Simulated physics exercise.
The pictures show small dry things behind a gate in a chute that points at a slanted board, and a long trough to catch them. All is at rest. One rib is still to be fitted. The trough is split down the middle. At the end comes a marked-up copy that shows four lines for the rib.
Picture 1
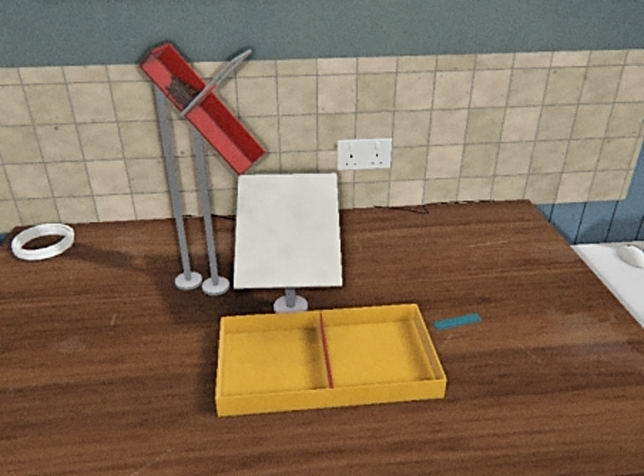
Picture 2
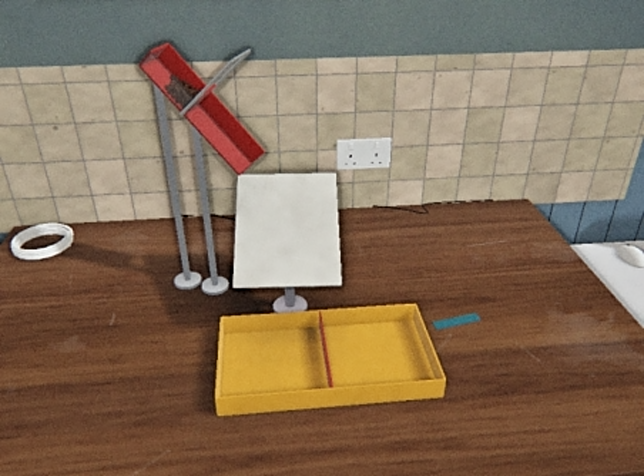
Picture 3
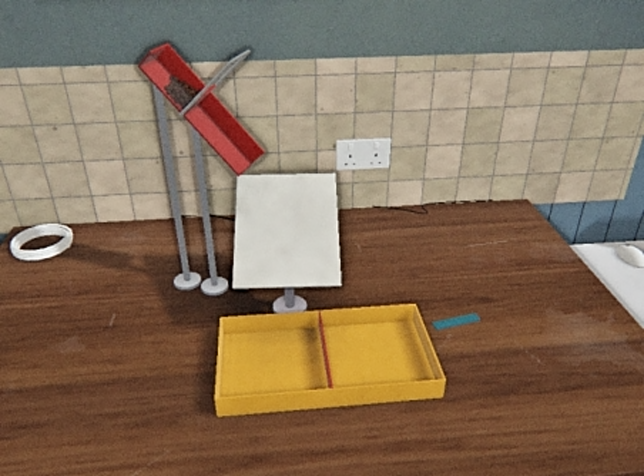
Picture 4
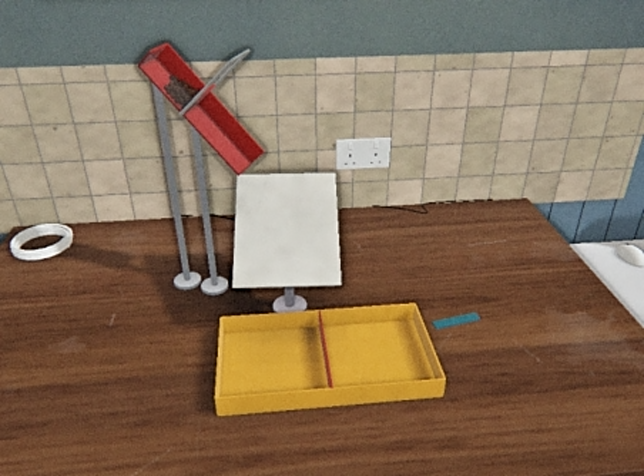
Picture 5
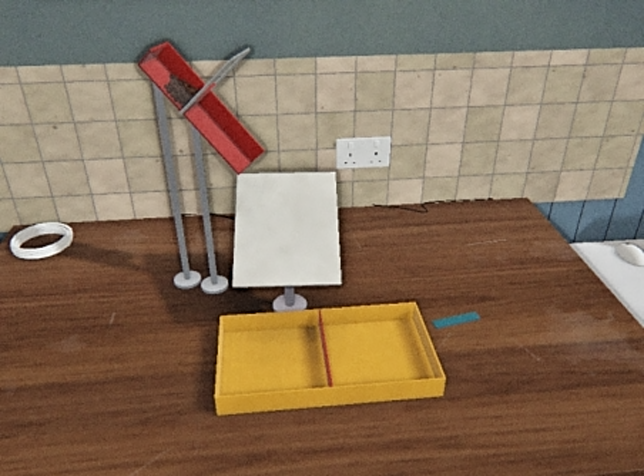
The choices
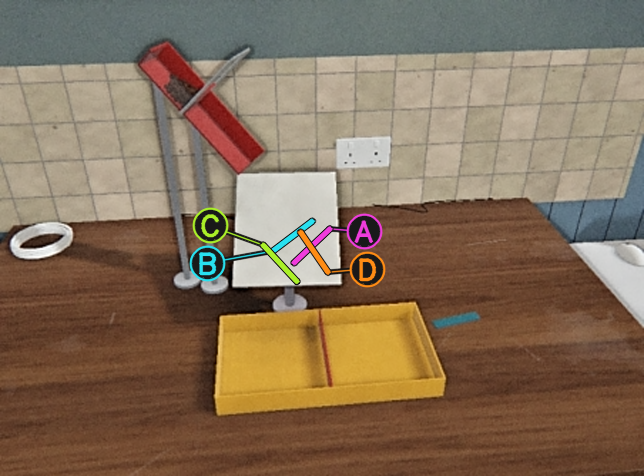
A yellow tray with a red divider sat on a wooden counter before a tilted white board, while a raised red chute held small dark bits behind its gate, and nothing visibly moved.
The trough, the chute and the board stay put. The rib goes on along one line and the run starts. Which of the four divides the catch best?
Use line D.
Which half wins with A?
Left.
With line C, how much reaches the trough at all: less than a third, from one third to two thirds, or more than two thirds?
Line C gives more than two thirds.
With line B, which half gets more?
The left half.
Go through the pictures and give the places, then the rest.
Load behind the gate at (184, 93), allspice berries; lip of the chute at (246, 170), sloping fairly steeply, in the first frame.
Middle of the board at (287, 227), tilted fairly steeply; middle of its low edge at (287, 286); of its high edge at (287, 174), in the second frame.
Front corners of the trough at (216, 399) and (445, 380); front end of its middle wall at (332, 389); gate still shut at (206, 92), in the third frame.
Middle of the load at (183, 93); lip at (245, 169), in the fourth frame.
Middle of the load at (183, 92); lip at (245, 169), in the fifth frame.
On the marked copy, line A from (329, 228) to (294, 262); line B from (312, 221) to (272, 251); line C from (263, 245) to (296, 281); line D from (300, 232) to (328, 272).
If A is chosen, of what is caught, nearly all in the left half, a stray few in the right.
If B is chosen, of what is caught, most in the left half, a small part in the right.
If C is chosen, of what is caught, a small part in the left half, nearly all in the right.
If D is chosen, of what is caught, about a third in the left half, about two thirds in the right.
